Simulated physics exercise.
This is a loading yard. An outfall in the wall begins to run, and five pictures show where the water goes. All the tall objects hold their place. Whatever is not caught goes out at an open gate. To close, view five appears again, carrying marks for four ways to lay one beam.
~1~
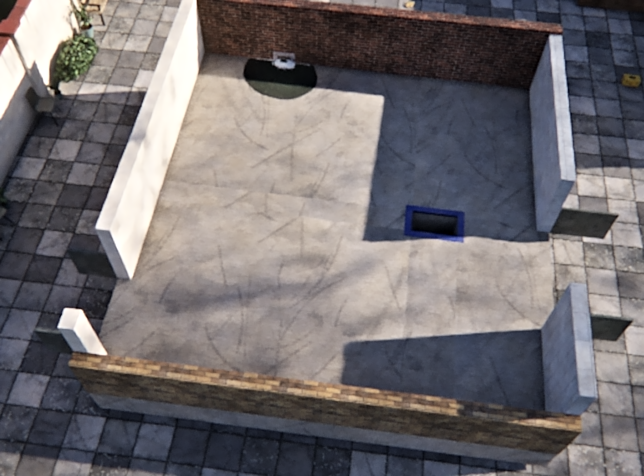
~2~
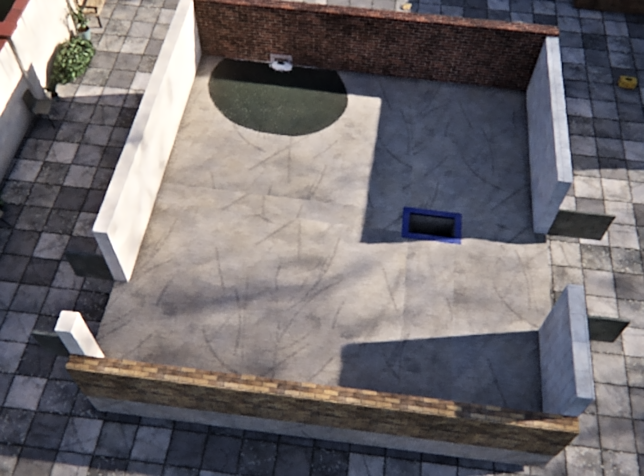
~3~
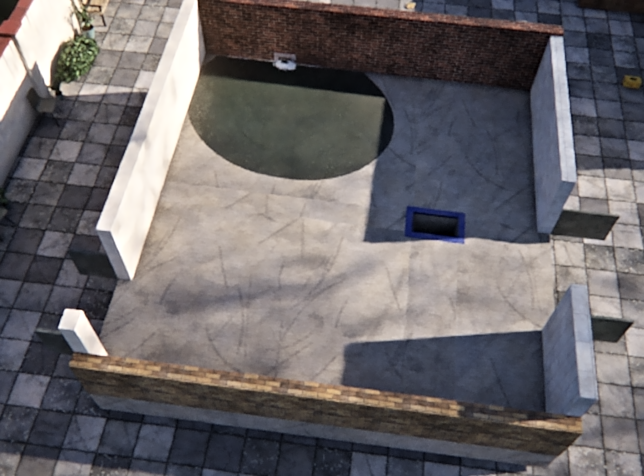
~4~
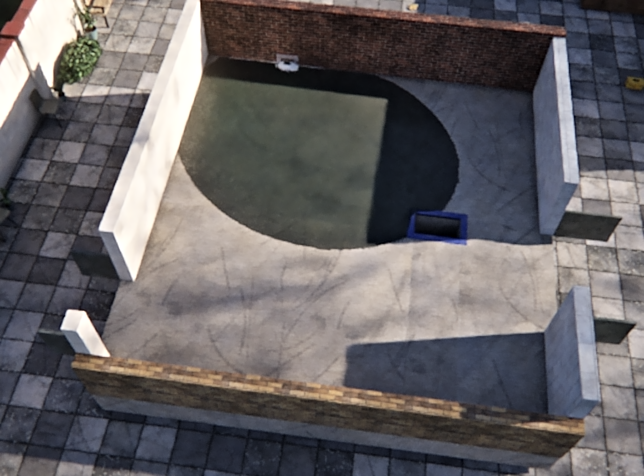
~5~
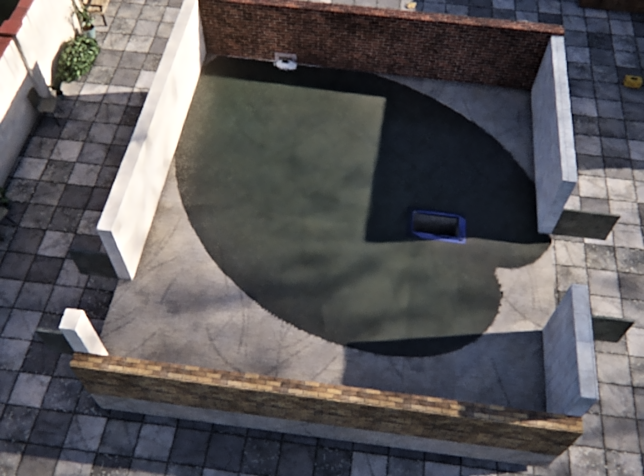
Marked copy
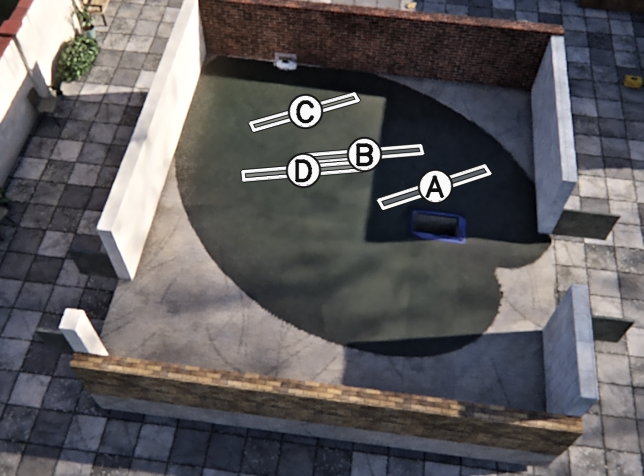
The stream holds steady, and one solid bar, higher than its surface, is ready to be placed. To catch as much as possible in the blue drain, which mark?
Use spot D.
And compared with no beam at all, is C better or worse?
Spot C is worse.
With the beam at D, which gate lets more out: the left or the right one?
More leaves on the right.
On the marked copy, A from (381, 204) to (487, 169); B from (306, 159) to (421, 149); C from (252, 126) to (356, 97); D from (243, 175) to (361, 165).
With A, about 3 % of the stream goes into the blue drain, about 92 % out by the gates.
With B, about 4 % of the stream goes into the blue drain, about 91 % out by the gates.
With C, about 3 % of the stream goes into the blue drain, about 92 % out by the gates.
With D, about 11 % of the stream goes into the blue drain, about 81 % out by the gates.
